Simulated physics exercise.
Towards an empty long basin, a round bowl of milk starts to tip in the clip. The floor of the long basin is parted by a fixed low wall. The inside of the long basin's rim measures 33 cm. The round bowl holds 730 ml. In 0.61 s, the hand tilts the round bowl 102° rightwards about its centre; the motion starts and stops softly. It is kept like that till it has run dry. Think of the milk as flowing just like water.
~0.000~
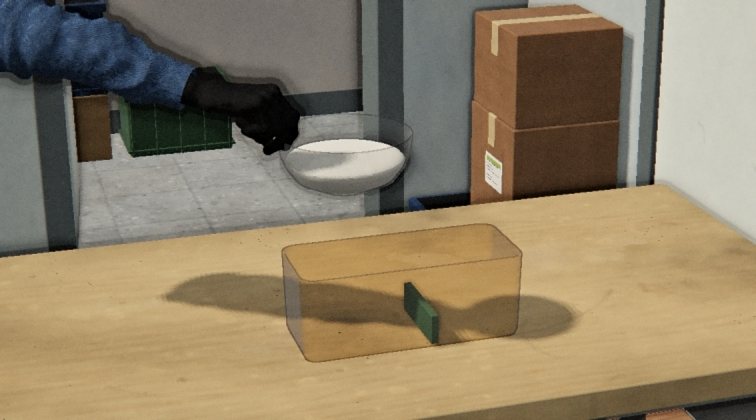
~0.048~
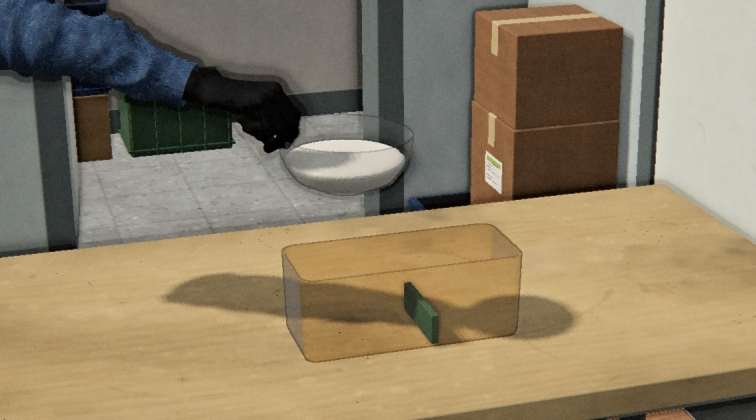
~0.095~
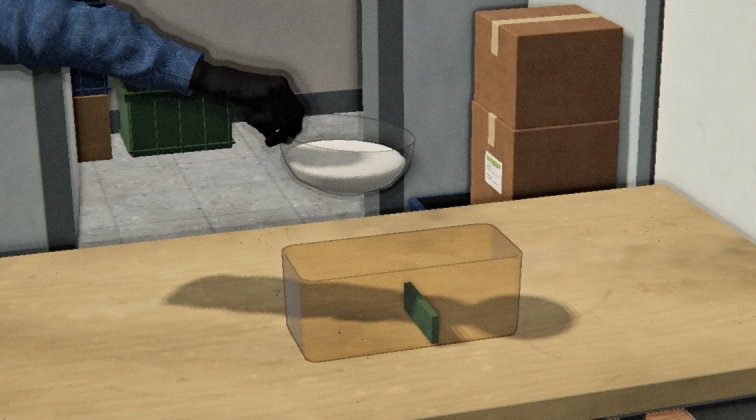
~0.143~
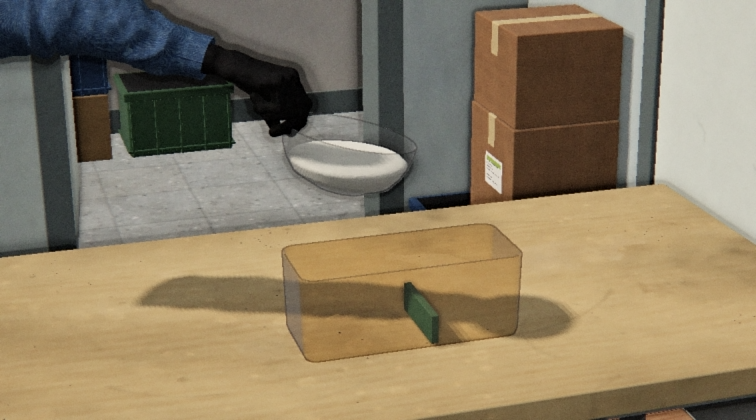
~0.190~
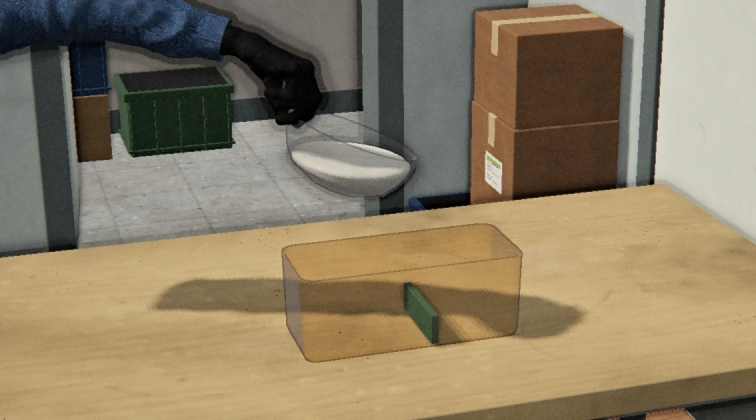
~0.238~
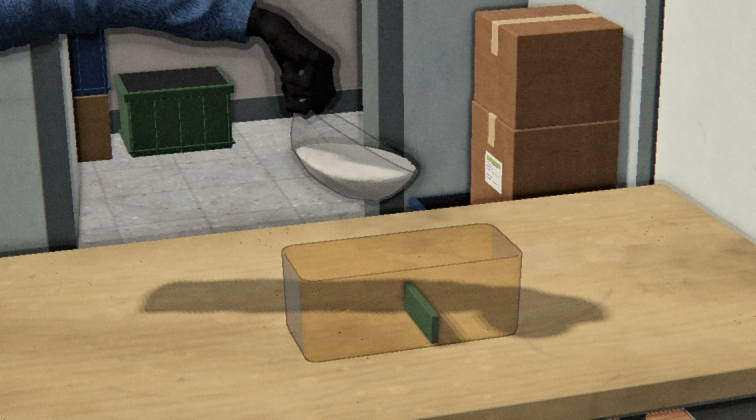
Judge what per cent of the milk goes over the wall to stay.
55 percent, roughly.
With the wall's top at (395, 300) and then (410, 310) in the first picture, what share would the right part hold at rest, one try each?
80 per cent first, 55 per cent second.
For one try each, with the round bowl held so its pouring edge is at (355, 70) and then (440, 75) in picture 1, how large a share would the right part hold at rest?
Try 1: 15 %; try 2: 70 %.
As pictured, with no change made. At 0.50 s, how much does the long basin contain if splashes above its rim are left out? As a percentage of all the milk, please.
I'd estimate some 44 percent of the liquid.
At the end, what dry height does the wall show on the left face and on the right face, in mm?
It's around 32 mm on the left side and around 22 mm on the right side.
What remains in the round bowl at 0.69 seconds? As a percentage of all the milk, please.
0 %.
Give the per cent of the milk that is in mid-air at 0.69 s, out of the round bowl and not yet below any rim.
Close to 14 %.
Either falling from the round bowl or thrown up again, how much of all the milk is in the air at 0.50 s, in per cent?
I'd say close to 46 per cent.
After 0.50 s the tilt is 94° and 11 per cent is still to pour, 1 is left of the wall and 42 right of it.
After 0.69 s the tilt is 102° and 0 per cent is still to pour, 29 is left of the wall and 56 right of it.
After 0.89 s the tilt is 102° and 0 per cent is still to pour, 38 is left of the wall and 58 right of it.
After 1.11 s the tilt is 102° and 0 per cent is still to pour, 42 is left of the wall and 55 right of it.
In the end 42 per cent lies left of the wall, 55 right of it and 3 outside.
